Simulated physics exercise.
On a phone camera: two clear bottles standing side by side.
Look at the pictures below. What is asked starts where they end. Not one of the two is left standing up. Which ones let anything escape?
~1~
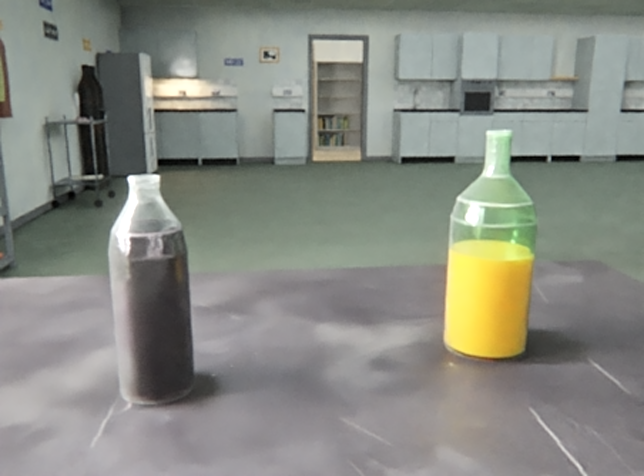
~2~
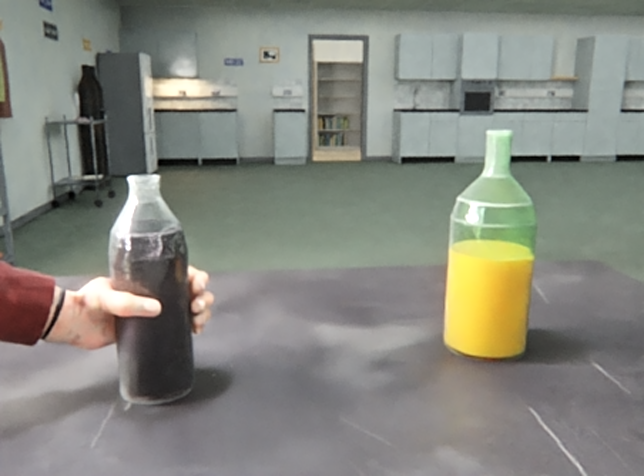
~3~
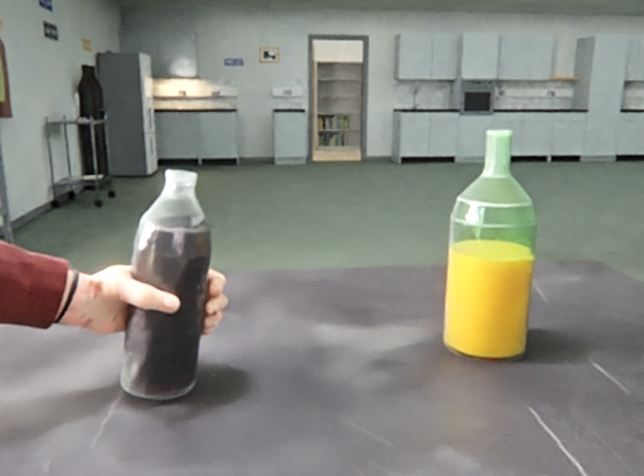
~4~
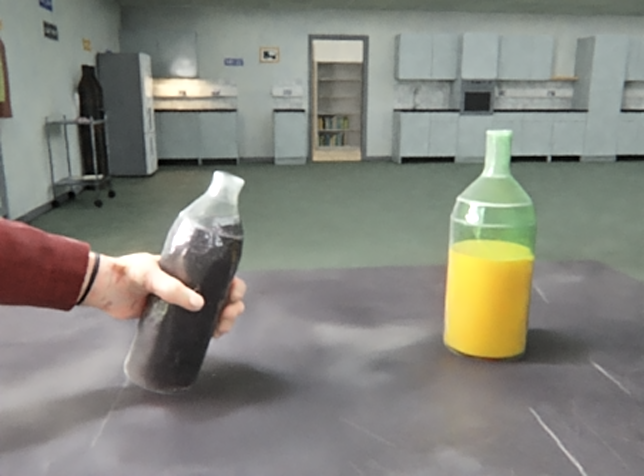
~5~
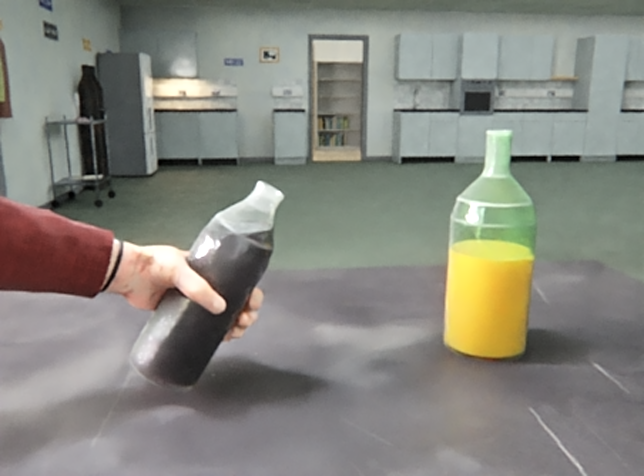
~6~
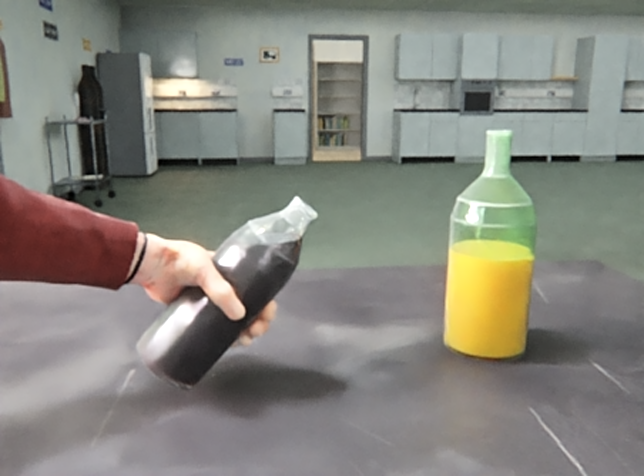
Left bottle: Something escapes; right bottle: Something escapes.
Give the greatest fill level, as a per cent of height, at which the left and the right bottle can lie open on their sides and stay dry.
Roughly 26 percent, then 26 percent.
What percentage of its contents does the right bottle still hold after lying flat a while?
60 %, roughly.
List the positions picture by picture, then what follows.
The first picture shows both stand upright; left bottle (152, 283) about three quarters full, open; right bottle (492, 240) about half full, open.
The second picture shows a hand takes the left bottle; left bottle about three quarters full, surface at (148, 226); right bottle about half full, surface at (491, 250).
The third picture shows the left bottle tips; left bottle (170, 278) about three quarters full; right bottle (492, 240) about half full.
The fourth picture shows the left bottle tips; left bottle (195, 276) tipped 20°; right bottle about half full, surface at (491, 250).
The fifth picture shows the left bottle tips; left bottle (218, 278) tipped 30°; right bottle (492, 240) about half full.
The sixth picture shows the left bottle tips; left bottle (238, 284) tipped 40°, open; right bottle about half full, surface at (491, 250), open.
Shortly, the left bottle is nearly down; left bottle, it leaks.
Then, the left bottle lies flat; left bottle, it leaks.
At the finish, both lie flat; left bottle, it leaks; right bottle, it leaks.
